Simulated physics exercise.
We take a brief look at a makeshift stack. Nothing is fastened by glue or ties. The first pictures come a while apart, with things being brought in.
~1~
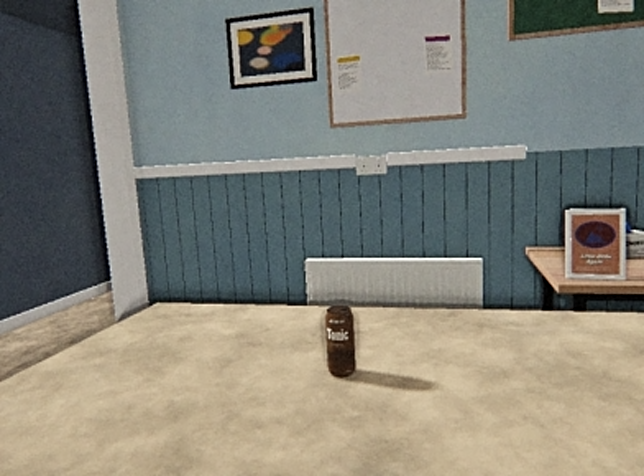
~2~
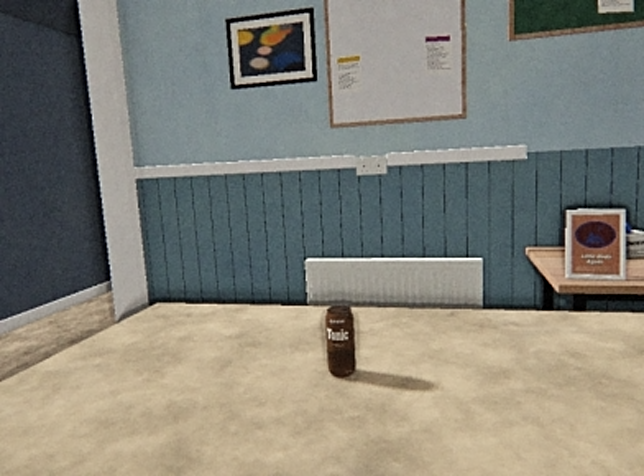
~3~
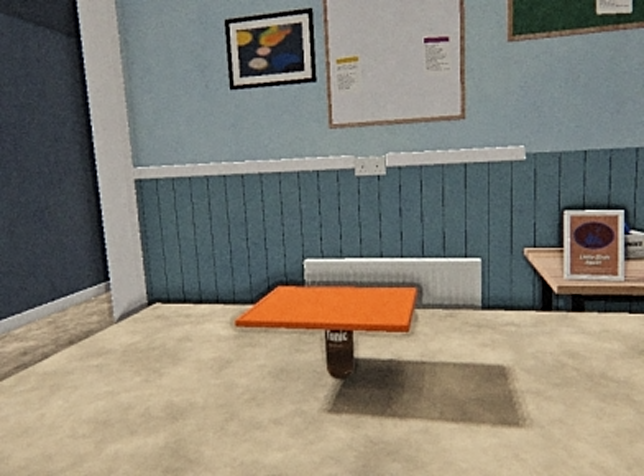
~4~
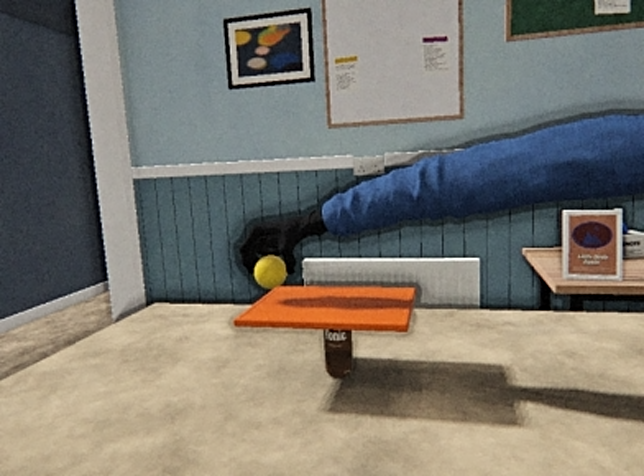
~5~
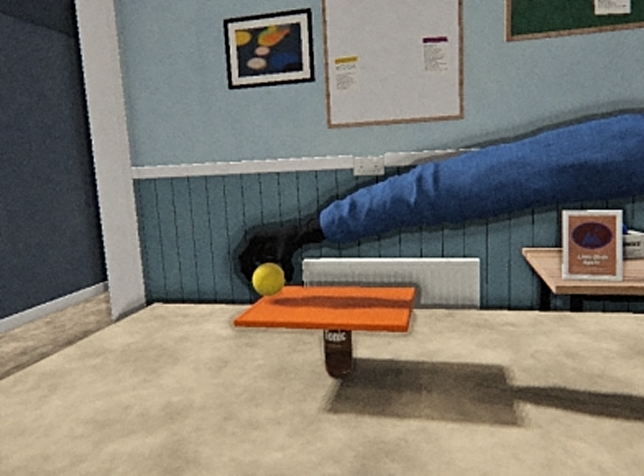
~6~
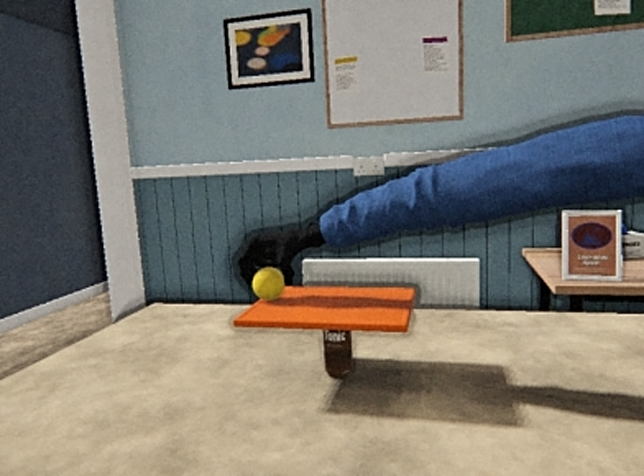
In the video, a brown bottle labelled Tonic stands on a table, then an orange lid appears on top of it. A gloved hand in a blue sleeve lowers a yellow lemon onto the lid's left side, still holding it.
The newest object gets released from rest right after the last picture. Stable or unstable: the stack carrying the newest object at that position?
Unstable.
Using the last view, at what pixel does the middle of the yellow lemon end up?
I'd say around (269, 353) in the last view.
Then, 0.40 s past the last view, yellow lemon now fallen; orange lid rocked 48° from its first pose.
Then, 0.80 s past the last view, orange lid now fallen; brown can rocked 40° from its first pose.
Then, 0.90 s past the last view, brown can now fallen.
Finally, fallen, yellow lemon, orange lid and brown can. Final places as the last picture's camera would see them, yellow lemon near (269, 353). The stack loses its balance.
